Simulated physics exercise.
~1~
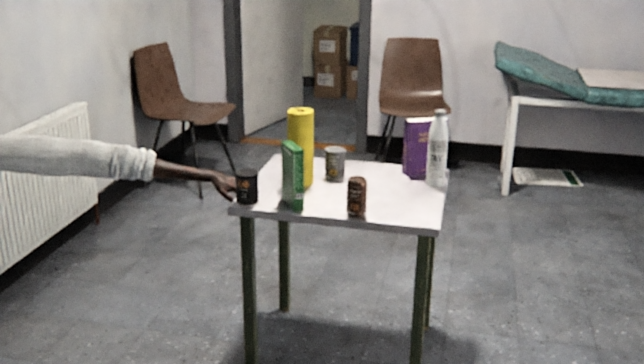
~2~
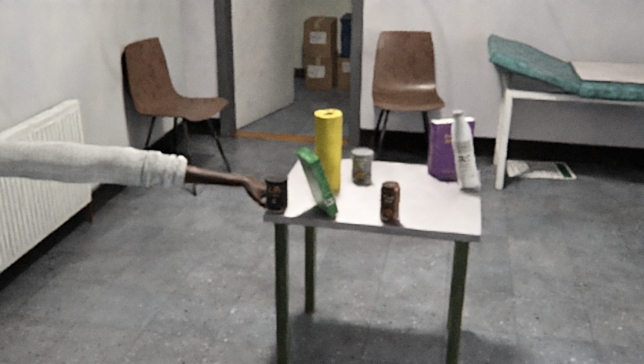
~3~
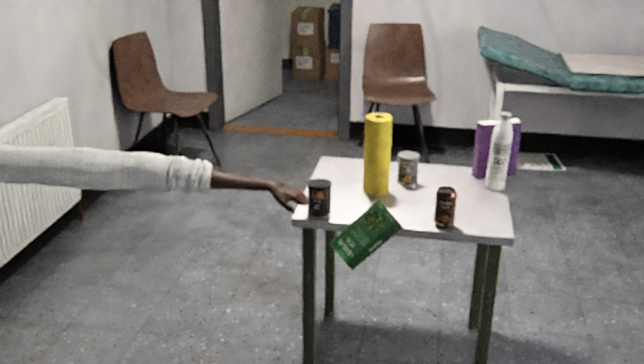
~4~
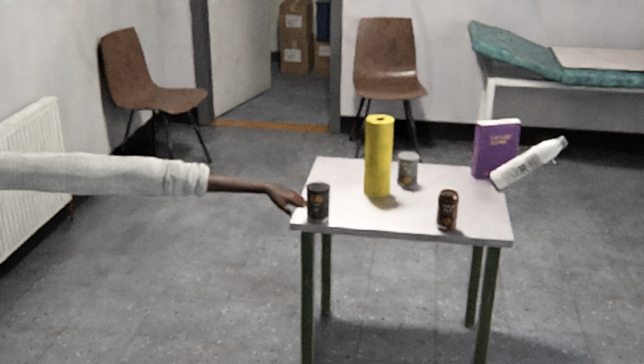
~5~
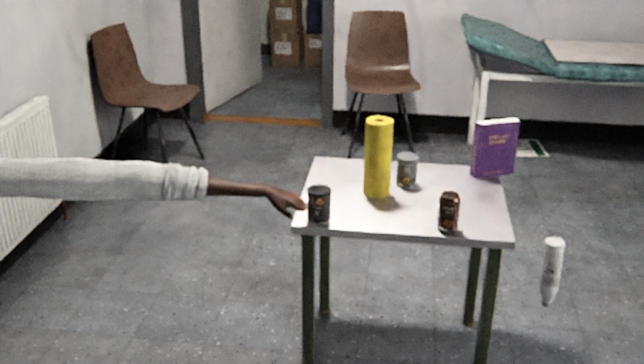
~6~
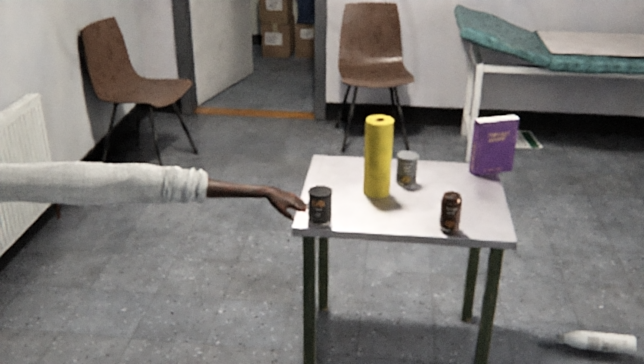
At first, a hand in a pale sleeve reaches in from the left and grips the near corner of a small white table, beside a black tin, with a green packet, yellow roll, cans, a purple book and a white bottle standing on it. The table shifts to the right, and the green packet tips over. It tumbles off the front edge while the bottle wobbles. As the table stops, the bottle topples over the right side and drops. Finally the bottle lies on the floor, the packet is out of sight, and everything else still stands on the table.
